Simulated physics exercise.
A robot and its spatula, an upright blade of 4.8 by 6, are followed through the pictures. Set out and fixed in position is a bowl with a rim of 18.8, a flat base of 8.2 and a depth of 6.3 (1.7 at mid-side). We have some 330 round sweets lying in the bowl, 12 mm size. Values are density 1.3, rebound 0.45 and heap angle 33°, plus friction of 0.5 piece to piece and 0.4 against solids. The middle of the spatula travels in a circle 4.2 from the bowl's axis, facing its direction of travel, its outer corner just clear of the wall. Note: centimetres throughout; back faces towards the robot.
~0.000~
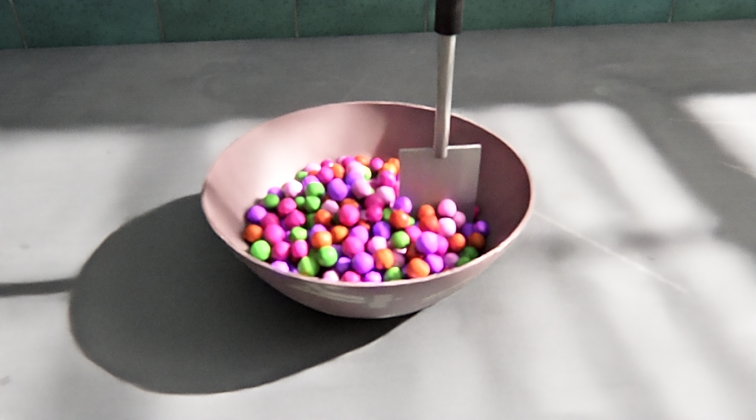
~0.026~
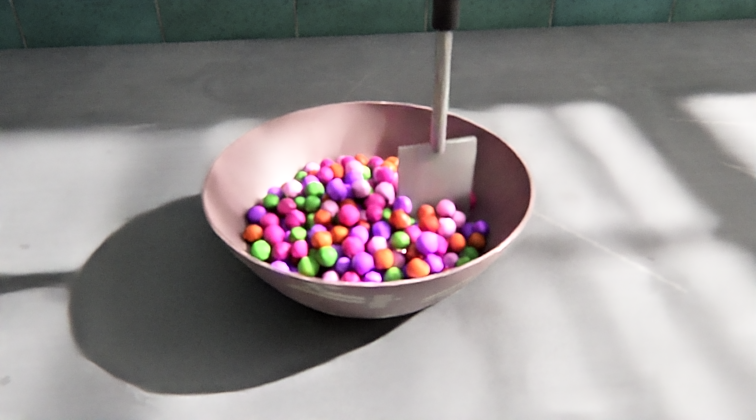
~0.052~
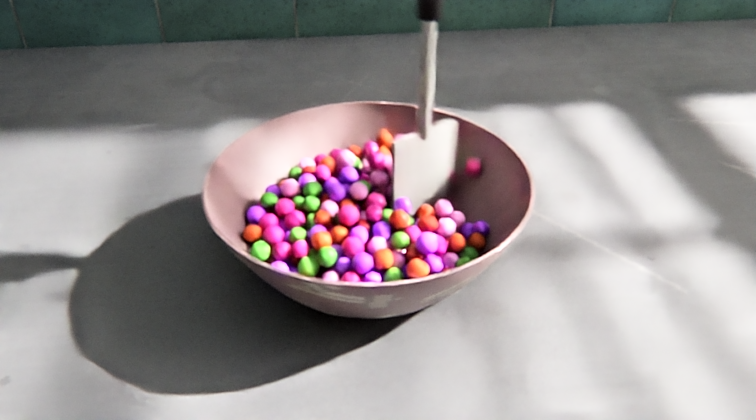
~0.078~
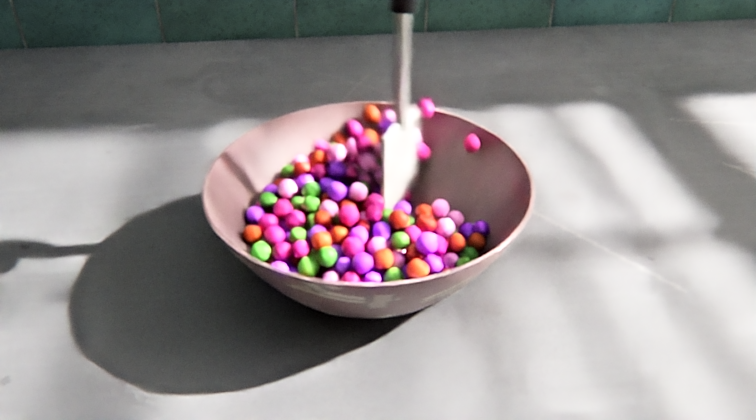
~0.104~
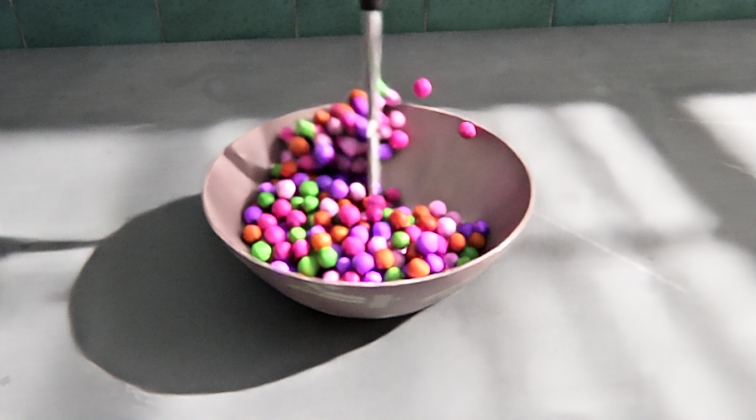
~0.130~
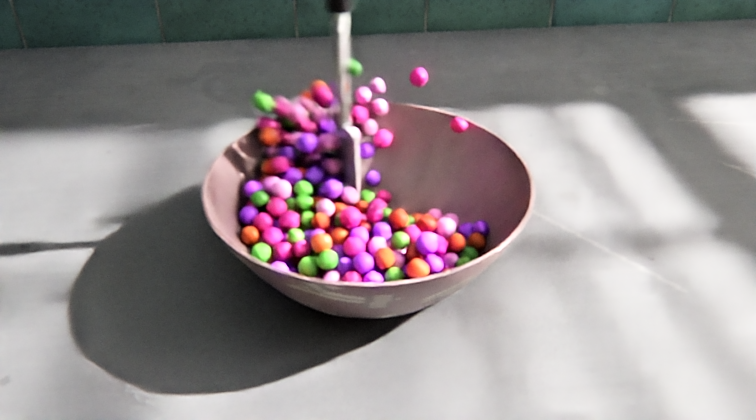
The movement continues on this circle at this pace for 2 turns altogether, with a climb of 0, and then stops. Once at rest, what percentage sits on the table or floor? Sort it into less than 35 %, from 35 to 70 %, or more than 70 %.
It goes in from 35 to 70 %.
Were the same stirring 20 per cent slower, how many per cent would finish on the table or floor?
In that case, close to 45 in a hundred.
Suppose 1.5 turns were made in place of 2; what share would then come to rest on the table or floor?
I'd expect some 50 per cent.
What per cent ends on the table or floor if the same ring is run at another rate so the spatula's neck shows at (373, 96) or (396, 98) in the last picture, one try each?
First try: Around 40 %; second try: Around 25 %.
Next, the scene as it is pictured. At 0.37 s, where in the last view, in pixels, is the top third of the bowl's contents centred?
Roughly pixel (479, 175).
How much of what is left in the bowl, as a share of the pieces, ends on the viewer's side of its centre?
40 %.
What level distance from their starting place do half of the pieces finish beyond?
21 centimetres.
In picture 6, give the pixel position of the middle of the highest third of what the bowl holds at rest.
The centre sits around (418, 188) in the last picture.
After 0.37 s, 344° round, highest piece 10 above the table; 223 in the bowl, 51 on the table or floor, 54 in flight or on the tool.
After 0.62 s, 222° round, highest piece 9 above the table; 166 in the bowl, 147 on the table or floor, 15 in flight or on the tool.
After 0.94 s, 0° round, highest piece 5 above the table; 183 on the table or floor, 145 in the bowl.
After 1.64 s, 0° round, highest piece 5 above the table; 183 on the table or floor, 145 in the bowl.
In the end, 183 on the table or floor, 145 in the bowl. That is 56 % on the table or floor.
